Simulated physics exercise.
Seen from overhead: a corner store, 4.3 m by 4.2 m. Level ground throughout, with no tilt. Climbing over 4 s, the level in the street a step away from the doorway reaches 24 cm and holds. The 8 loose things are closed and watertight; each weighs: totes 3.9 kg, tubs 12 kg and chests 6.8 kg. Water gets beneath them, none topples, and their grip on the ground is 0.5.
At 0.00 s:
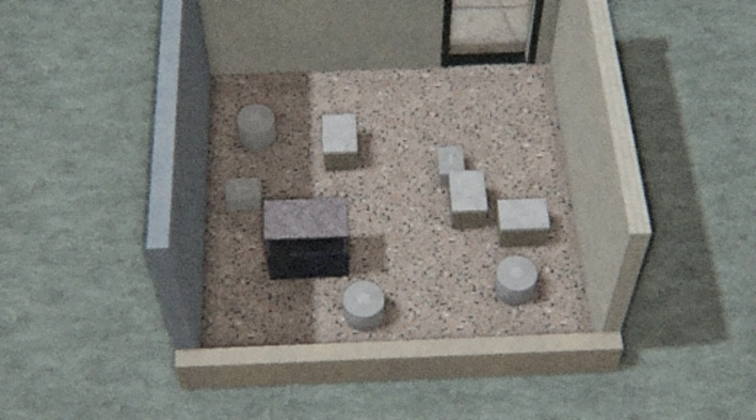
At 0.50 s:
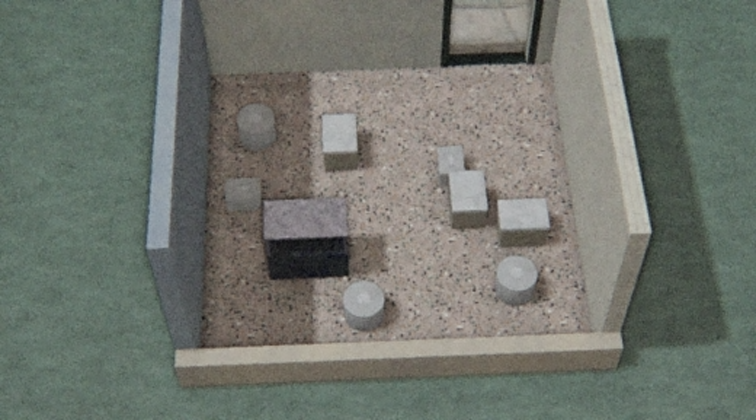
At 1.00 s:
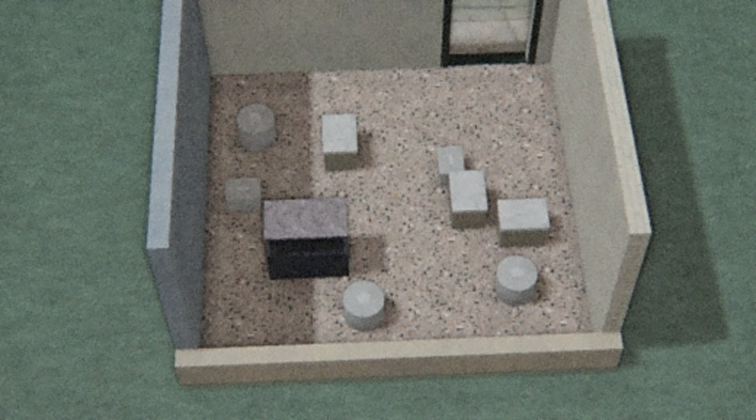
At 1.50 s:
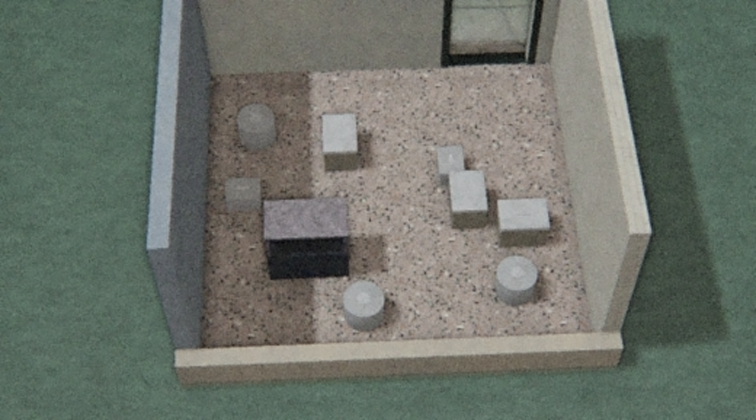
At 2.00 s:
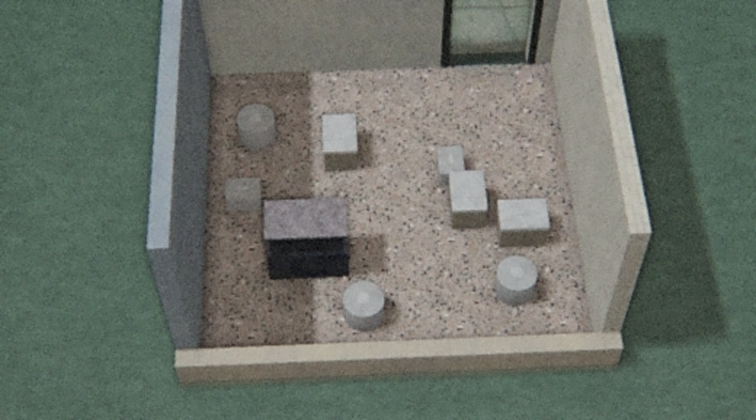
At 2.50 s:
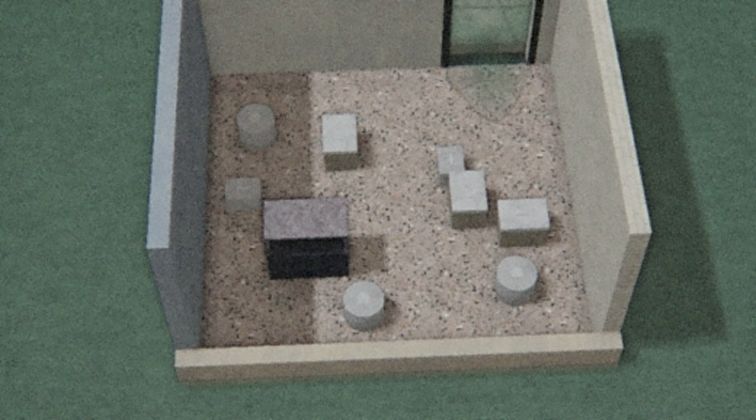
Walled room with pale blocks and drums standing still on a speckled floor as a little water seeps in at the doorway.
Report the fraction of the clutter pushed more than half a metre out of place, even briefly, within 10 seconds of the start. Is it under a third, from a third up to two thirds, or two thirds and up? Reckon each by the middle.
I would say from a third up to two thirds.
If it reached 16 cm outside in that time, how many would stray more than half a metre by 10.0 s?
That would make 3 of them.
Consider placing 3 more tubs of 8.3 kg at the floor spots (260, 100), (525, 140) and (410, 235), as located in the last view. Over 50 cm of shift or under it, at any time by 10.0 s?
So the first ends up below the threshold, the second past the threshold, the third past the threshold.
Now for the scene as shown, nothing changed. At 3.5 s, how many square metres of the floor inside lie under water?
Somewhere about 3.5 m2, give or take.
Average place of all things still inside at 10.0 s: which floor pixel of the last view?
The centre is close to (303, 248).
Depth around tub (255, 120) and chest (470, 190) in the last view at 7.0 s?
Depths: Near 0 cm, then near 11 cm.
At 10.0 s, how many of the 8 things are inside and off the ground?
I count 6.
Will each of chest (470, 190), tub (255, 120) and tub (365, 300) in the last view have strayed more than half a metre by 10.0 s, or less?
Taking them in turn, the first is beyond the limit, the second within the limit and the third beyond the limit.
After 3.5 s 0 of 8 are over 50 cm from their spots; 0 afloat.
After 4.5 s 0 of 8 are over 50 cm from their spots; 0 afloat.
After 7.0 s 4 of 8 are over 50 cm from their spots; 4 afloat.
After 10.0 s 5 of 8 are over 50 cm from their spots, and 5 have been at some point; 6 afloat.
